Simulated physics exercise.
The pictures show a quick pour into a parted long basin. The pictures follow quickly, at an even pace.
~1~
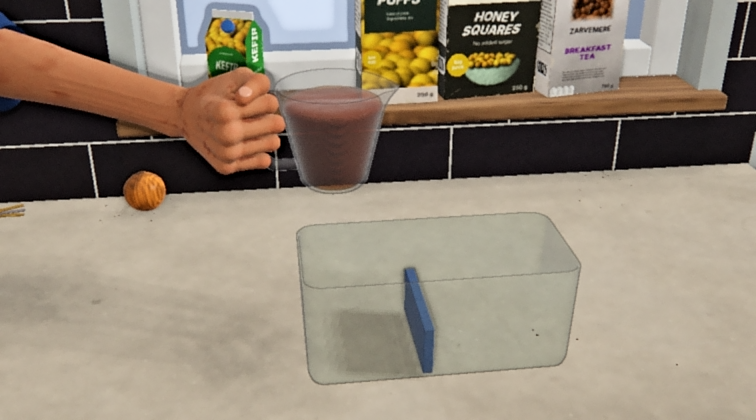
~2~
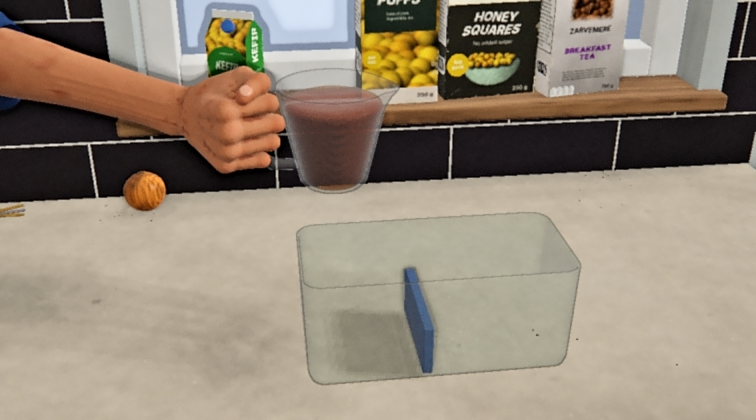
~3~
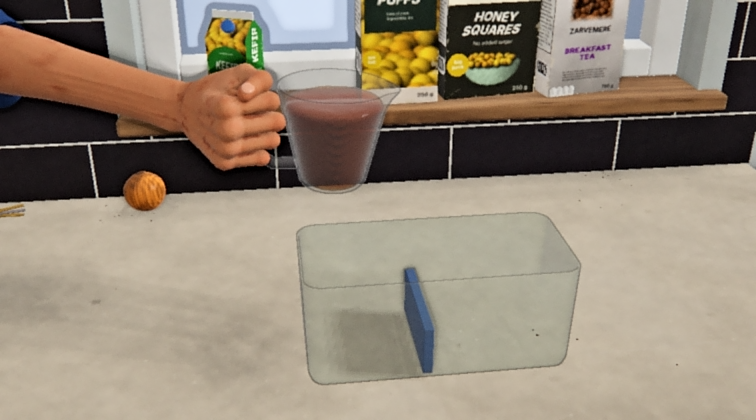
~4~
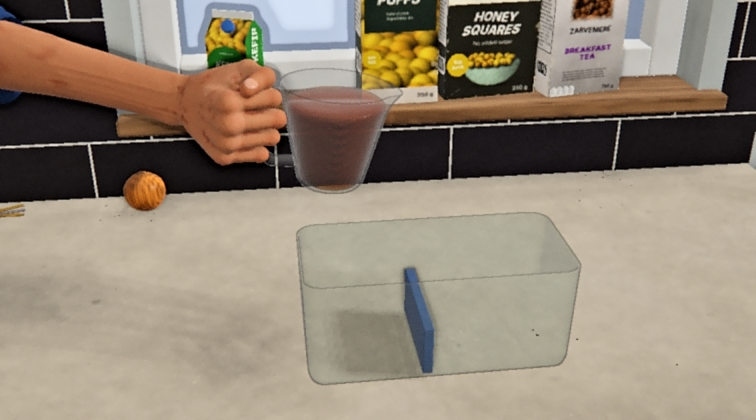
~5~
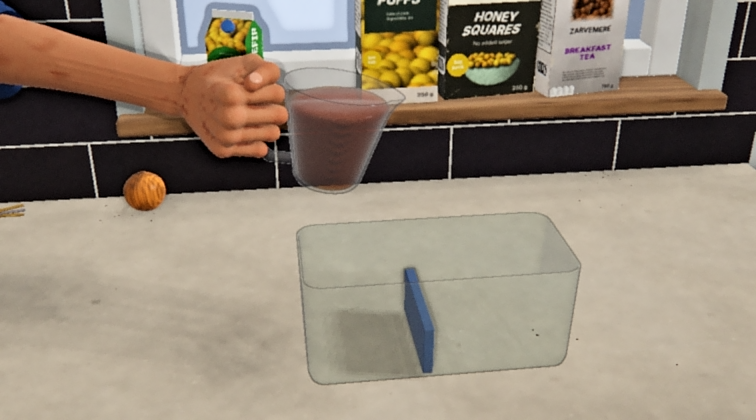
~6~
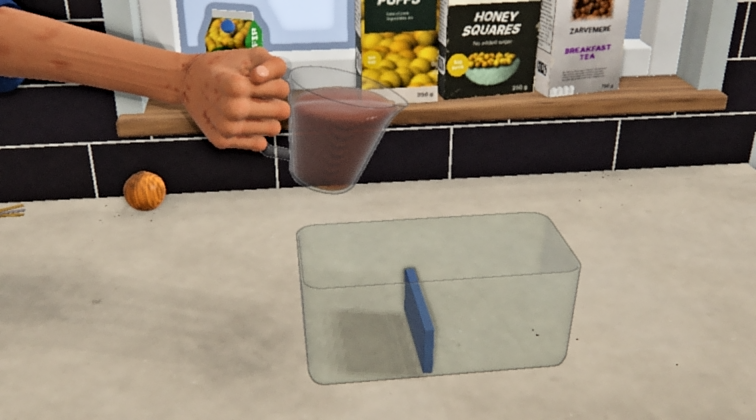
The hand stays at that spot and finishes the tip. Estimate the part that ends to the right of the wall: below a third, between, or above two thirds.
It comes to more than two thirds.
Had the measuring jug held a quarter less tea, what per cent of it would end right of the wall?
Some 80 per cent.
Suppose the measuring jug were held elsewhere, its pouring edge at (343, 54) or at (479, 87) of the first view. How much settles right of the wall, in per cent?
First some 30, then 85 per cent.
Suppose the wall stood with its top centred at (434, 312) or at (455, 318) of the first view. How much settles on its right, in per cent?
Roughly 75 per cent, and 45 per cent.
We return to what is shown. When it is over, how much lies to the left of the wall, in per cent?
Close to 15 per cent.
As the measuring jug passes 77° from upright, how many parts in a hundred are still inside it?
It comes to 60 per cent or so.
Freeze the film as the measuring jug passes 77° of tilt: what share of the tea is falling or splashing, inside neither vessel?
Some 30 per cent.
A moment on, the measuring jug is tipped on its side and 59 per cent is still to pour, 0 is left of the wall and 13 right of it.
Next, the measuring jug is tipped right over and 5 per cent is still to pour, 5 is left of the wall and 78 right of it.
Then the measuring jug is tipped right over and 0 per cent is still to pour, 13 is left of the wall and 86 right of it.
Later the measuring jug is tipped right over and 0 per cent is still to pour, 13 is left of the wall and 86 right of it.
Finally, 13 per cent lies left of the wall, 86 right of it and 1 outside.
